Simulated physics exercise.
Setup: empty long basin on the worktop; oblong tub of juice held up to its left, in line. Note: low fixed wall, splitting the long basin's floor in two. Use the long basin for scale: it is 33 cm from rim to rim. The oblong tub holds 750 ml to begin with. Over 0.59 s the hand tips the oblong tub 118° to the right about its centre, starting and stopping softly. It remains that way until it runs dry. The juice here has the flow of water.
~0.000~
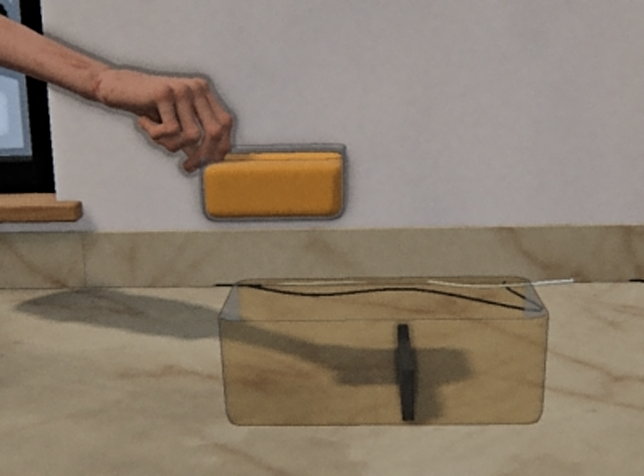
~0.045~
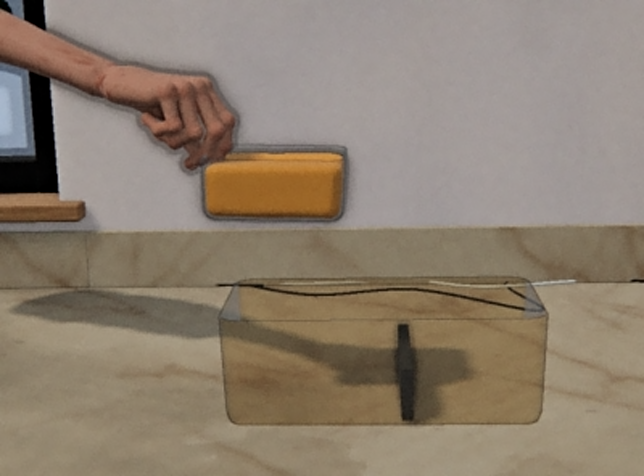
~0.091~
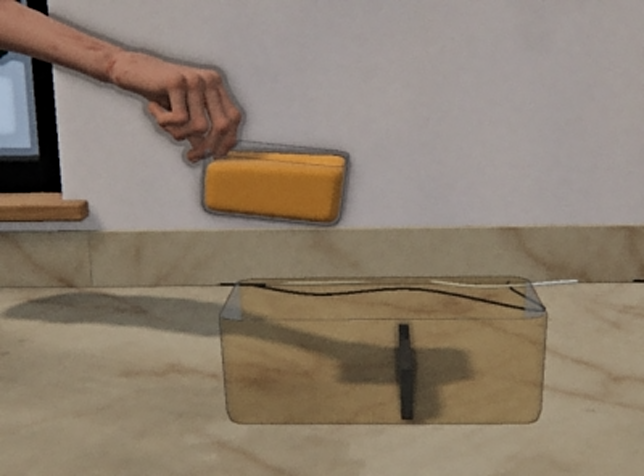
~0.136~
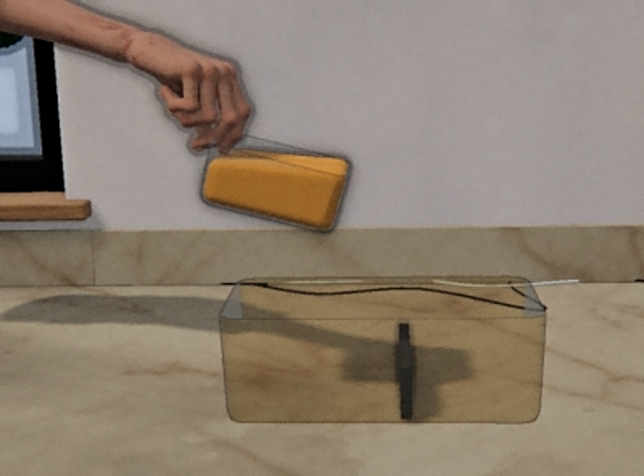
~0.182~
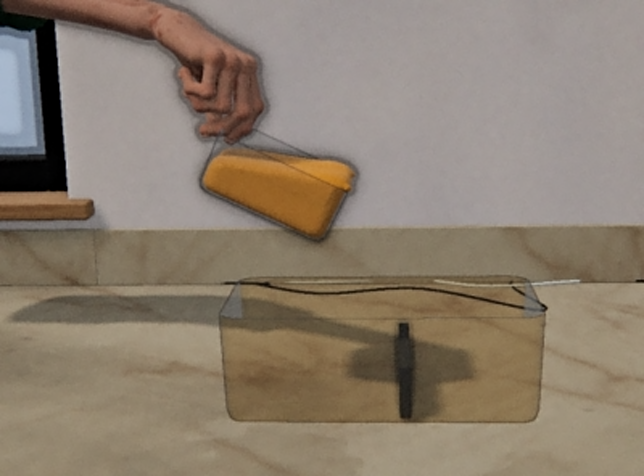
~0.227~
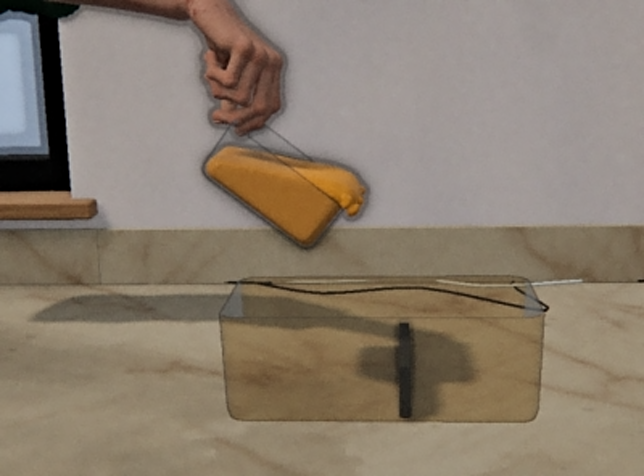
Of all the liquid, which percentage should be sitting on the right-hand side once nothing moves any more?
Around 27 per cent should be sitting there.
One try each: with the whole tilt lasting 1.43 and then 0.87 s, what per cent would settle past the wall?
Near 60 in a hundred on the first go and near 45 in a hundred on the second.
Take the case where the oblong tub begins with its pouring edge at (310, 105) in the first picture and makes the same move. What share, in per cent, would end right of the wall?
In that case roughly 10 per cent.
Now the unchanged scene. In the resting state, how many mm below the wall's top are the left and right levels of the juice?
It's around 38 mm on the left side and around 46 mm on the right side.
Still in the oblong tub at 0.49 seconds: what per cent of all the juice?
Fraction remaining: Approx. 6 per cent.
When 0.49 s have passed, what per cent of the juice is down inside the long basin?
About 68 per cent.
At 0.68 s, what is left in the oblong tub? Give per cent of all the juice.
About 0 percent.
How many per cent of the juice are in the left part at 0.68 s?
Reading: Approx. 66 per cent.
Then, 0.49 s in, the tilt is 109° and 6 per cent is still to pour, 41 is left of the wall and 26 right of it.
Then, 0.68 s in, the tilt is 118° and 0 per cent is still to pour, 66 is left of the wall and 27 right of it.
Then, 0.87 s in, the tilt is 118° and 0 per cent is still to pour, 67 is left of the wall and 27 right of it.
Then, 1.09 s in, the tilt is 118° and 0 per cent is still to pour, 68 is left of the wall and 27 right of it.
Finally, 68 per cent lies left of the wall, 27 right of it and 5 outside.
